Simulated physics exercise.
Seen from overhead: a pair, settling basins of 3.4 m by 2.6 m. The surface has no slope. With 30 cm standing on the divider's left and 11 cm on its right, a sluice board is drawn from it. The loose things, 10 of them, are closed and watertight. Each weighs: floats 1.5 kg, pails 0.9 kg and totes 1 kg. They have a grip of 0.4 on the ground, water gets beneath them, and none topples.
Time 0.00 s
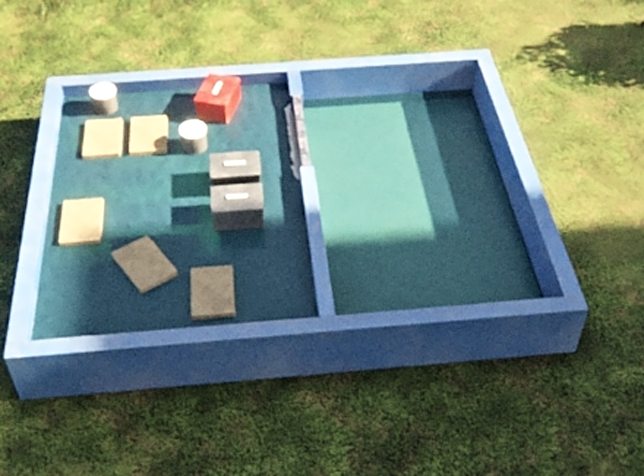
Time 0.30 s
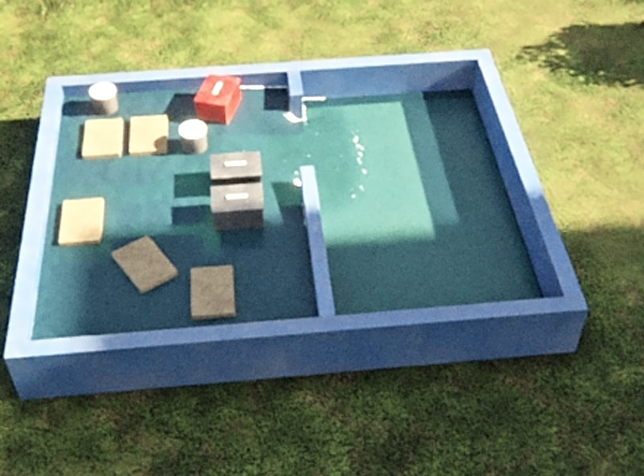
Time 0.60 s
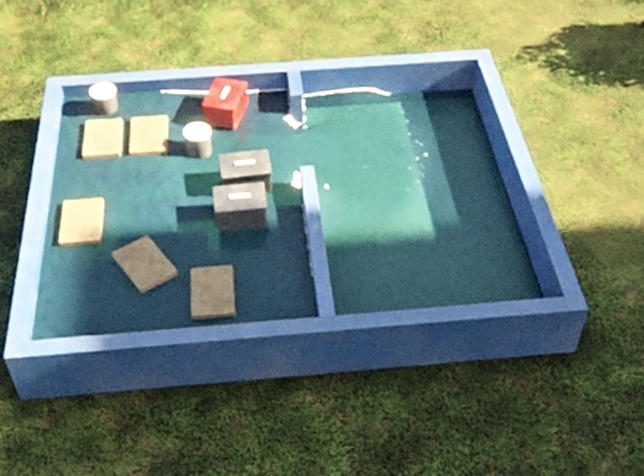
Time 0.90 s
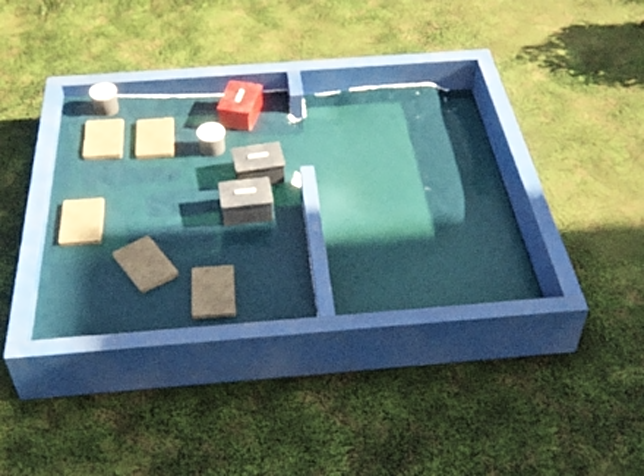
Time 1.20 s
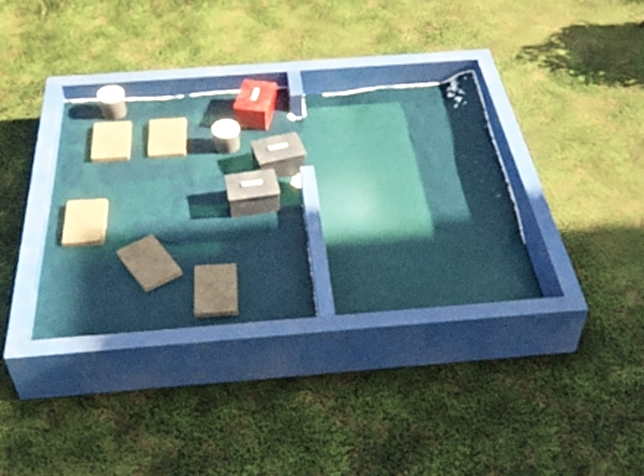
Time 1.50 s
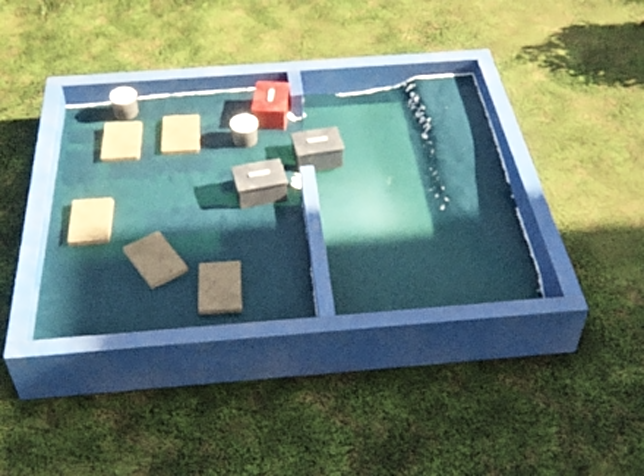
Water pours rightward through a gap that opens in the dividing wall of a blue-rimmed, two-part basin on grass, seen from above by a still camera. On the left float a red tote, two grey totes, two pale pails, and tan and brown slabs. Ripples cross the right side and turn back from its far wall, while the red and grey totes drift right toward the gap, then the pails and slabs shift slightly.
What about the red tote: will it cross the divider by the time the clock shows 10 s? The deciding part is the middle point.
Oh, it gets there.
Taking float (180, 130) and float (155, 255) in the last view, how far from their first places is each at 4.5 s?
The first is 60 cm from its start, the second 30 cm.
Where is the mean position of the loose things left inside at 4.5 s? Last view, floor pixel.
Mean position approx. (260, 204).
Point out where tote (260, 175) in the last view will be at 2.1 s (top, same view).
It would be close to (282, 151) by then.
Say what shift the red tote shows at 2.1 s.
80 cm or so by then.
After 2.1 s the red tote is near (314, 107), 0.8 m from its start, afloat; 2 of 10 are over the mark; 10 afloat.
After 4.5 s the red tote is near (352, 89), 1.1 m from its start, afloat; 4 of 10 are over the mark; 10 afloat.
After 7.0 s the red tote is near (393, 81), 1.4 m from its start, afloat; 4 of 10 are over the mark; 10 afloat.
After 10.0 s the red tote is near (398, 99), 1.4 m from its start, afloat; 3 of 10 are over the mark; 10 afloat.
